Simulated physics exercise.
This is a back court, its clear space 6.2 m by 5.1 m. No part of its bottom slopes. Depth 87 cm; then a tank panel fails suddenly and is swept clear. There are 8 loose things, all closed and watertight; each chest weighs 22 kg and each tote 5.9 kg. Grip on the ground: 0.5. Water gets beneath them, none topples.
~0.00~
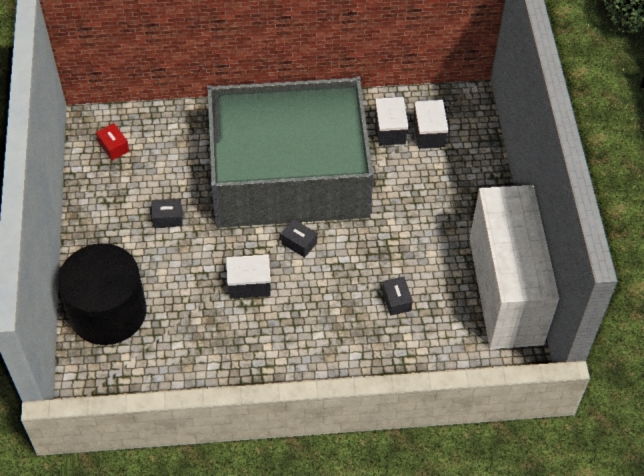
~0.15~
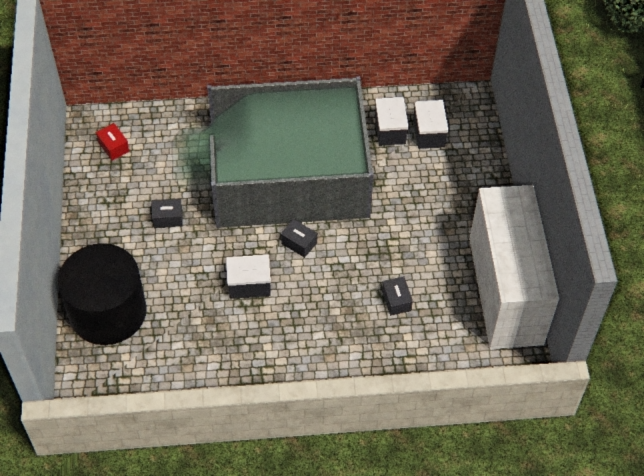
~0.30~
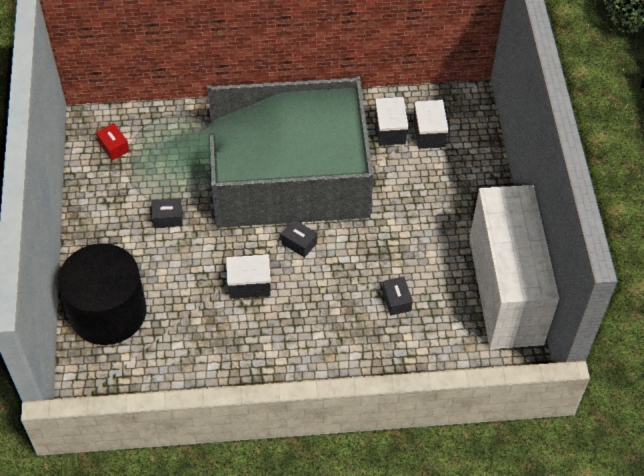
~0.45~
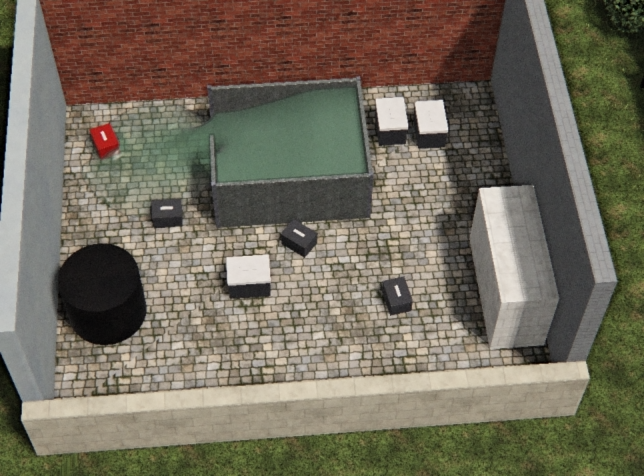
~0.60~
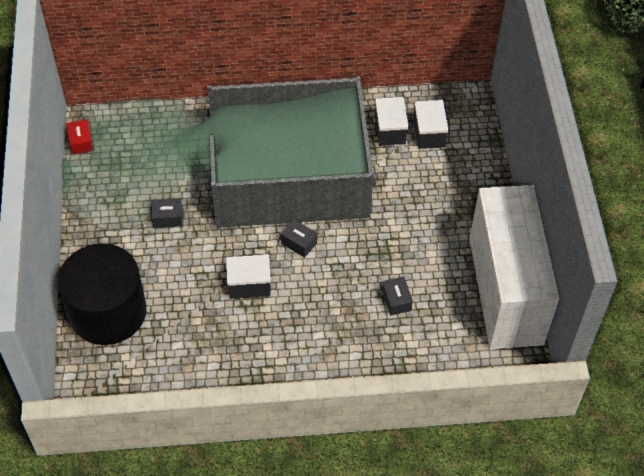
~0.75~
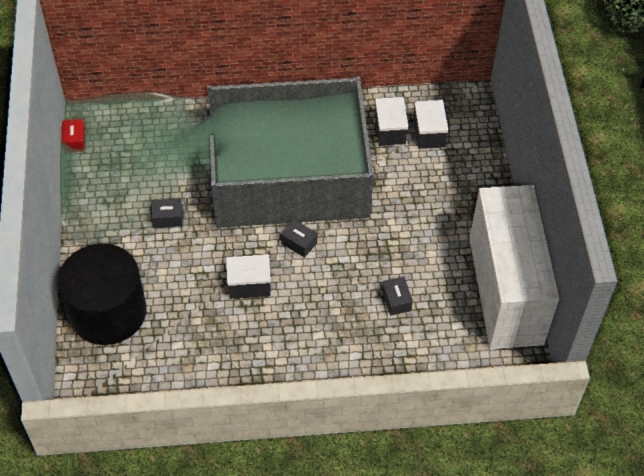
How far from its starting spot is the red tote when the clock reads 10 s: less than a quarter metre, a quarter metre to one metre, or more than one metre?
Badly dislodged.
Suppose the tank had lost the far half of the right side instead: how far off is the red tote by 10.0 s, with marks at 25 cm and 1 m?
The red tote drifts a bit.
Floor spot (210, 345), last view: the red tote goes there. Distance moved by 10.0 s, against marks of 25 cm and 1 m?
Well, it is shoved a long way.
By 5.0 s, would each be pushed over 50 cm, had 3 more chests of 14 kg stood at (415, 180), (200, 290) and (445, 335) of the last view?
Lab note - in order: Below threshold / above threshold / below threshold.
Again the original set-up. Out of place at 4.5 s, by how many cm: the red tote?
About 200 cm.
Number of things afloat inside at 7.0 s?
By my count, 5.
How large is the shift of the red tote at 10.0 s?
450 centimetres.
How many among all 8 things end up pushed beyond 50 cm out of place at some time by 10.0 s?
Count: 6.
After 2.0 s the red tote is near (68, 146), 0.7 m from its start, afloat; 1 afloat.
After 4.5 s the red tote is near (104, 246), 2.0 m from its start, afloat; 2 afloat.
After 7.0 s the red tote is near (336, 325), 4.4 m from its start, afloat; 5 afloat.
After 10.0 s the red tote is near (379, 290), 4.5 m from its start, afloat; 8 afloat.
